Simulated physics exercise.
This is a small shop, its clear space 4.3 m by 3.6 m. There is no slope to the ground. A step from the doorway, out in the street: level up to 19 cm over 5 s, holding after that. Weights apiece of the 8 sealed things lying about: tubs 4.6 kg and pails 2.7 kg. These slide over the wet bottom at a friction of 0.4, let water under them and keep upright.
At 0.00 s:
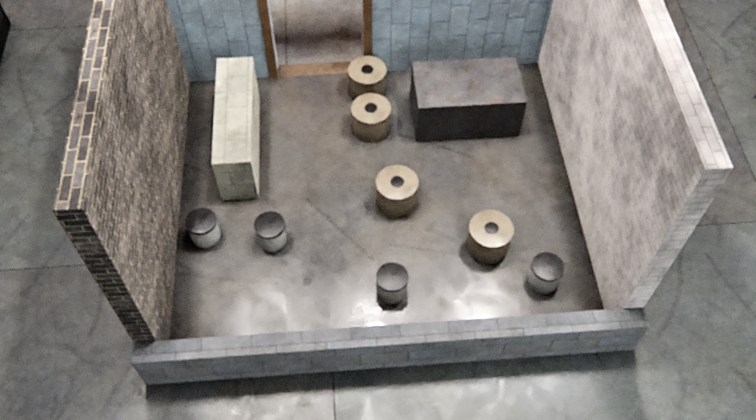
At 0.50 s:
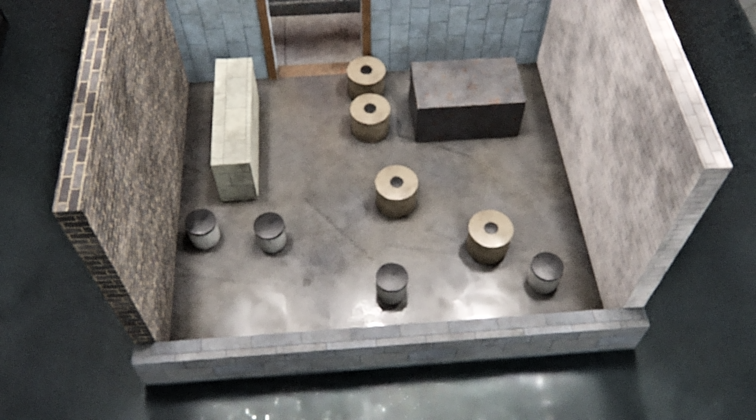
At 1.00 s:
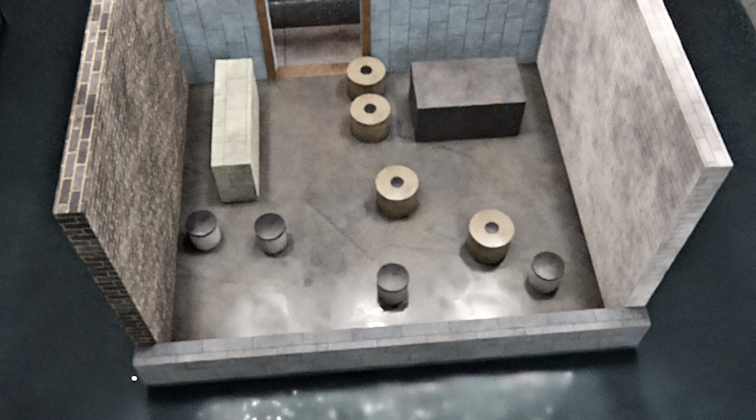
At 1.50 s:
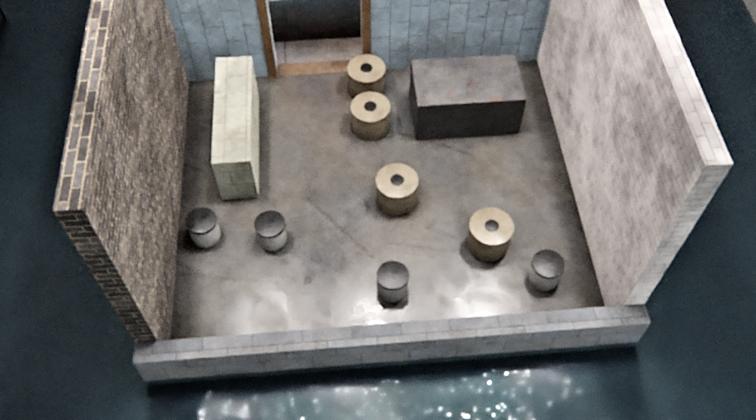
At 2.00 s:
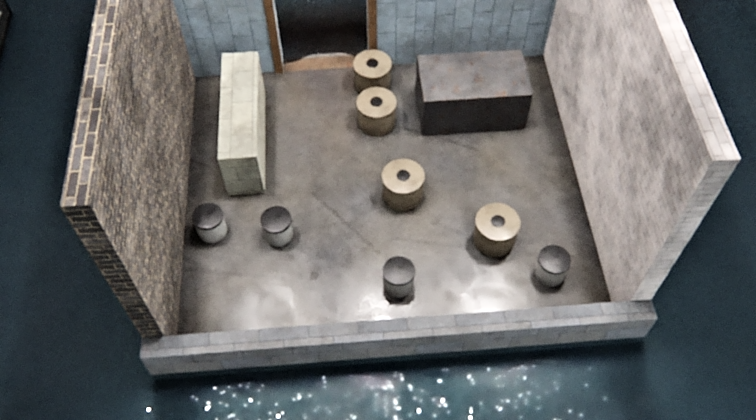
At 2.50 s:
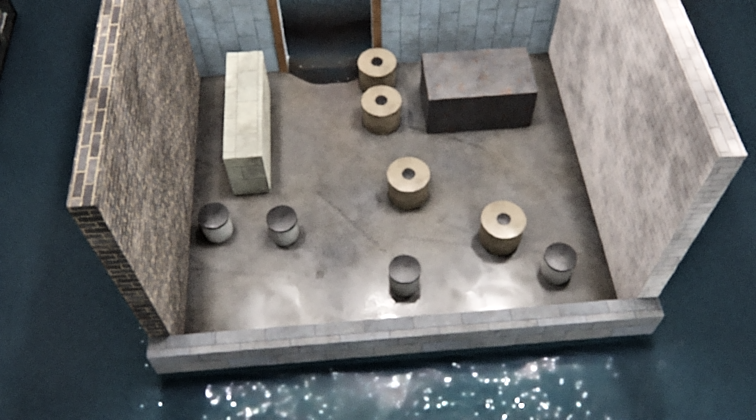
A small walled room with blocks, tan tubs and dark pails stayed still while dark water surrounded it outside, glittering along the front, and then a little water crept in through the back doorway.
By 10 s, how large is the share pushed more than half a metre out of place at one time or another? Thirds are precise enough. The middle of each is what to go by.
A two-thirds majority or more.
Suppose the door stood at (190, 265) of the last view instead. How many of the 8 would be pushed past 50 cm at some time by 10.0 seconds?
The count would be 6.
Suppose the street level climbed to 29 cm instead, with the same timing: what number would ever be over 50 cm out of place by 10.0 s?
That would give 6.
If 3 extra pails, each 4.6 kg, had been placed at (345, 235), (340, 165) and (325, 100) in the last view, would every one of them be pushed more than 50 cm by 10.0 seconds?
One: Beyond it. Two: Beyond it. Three: Beyond it.
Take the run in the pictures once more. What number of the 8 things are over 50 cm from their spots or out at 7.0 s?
3 of them.
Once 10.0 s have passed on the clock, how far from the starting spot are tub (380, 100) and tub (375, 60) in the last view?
150 cm and 40 cm respectively.
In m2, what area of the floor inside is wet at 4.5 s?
Roughly 3.5 m2.
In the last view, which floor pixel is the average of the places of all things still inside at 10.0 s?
(454, 197).
After 3.5 s 0 of 8 are over 50 cm from their spots; 0 afloat.
After 4.5 s 0 of 8 are over 50 cm from their spots; 0 afloat.
After 7.0 s 3 of 8 are over 50 cm from their spots; 2 afloat.
After 10.0 s 6 of 8 are over 50 cm from their spots, and 6 have been at some point; 7 afloat.
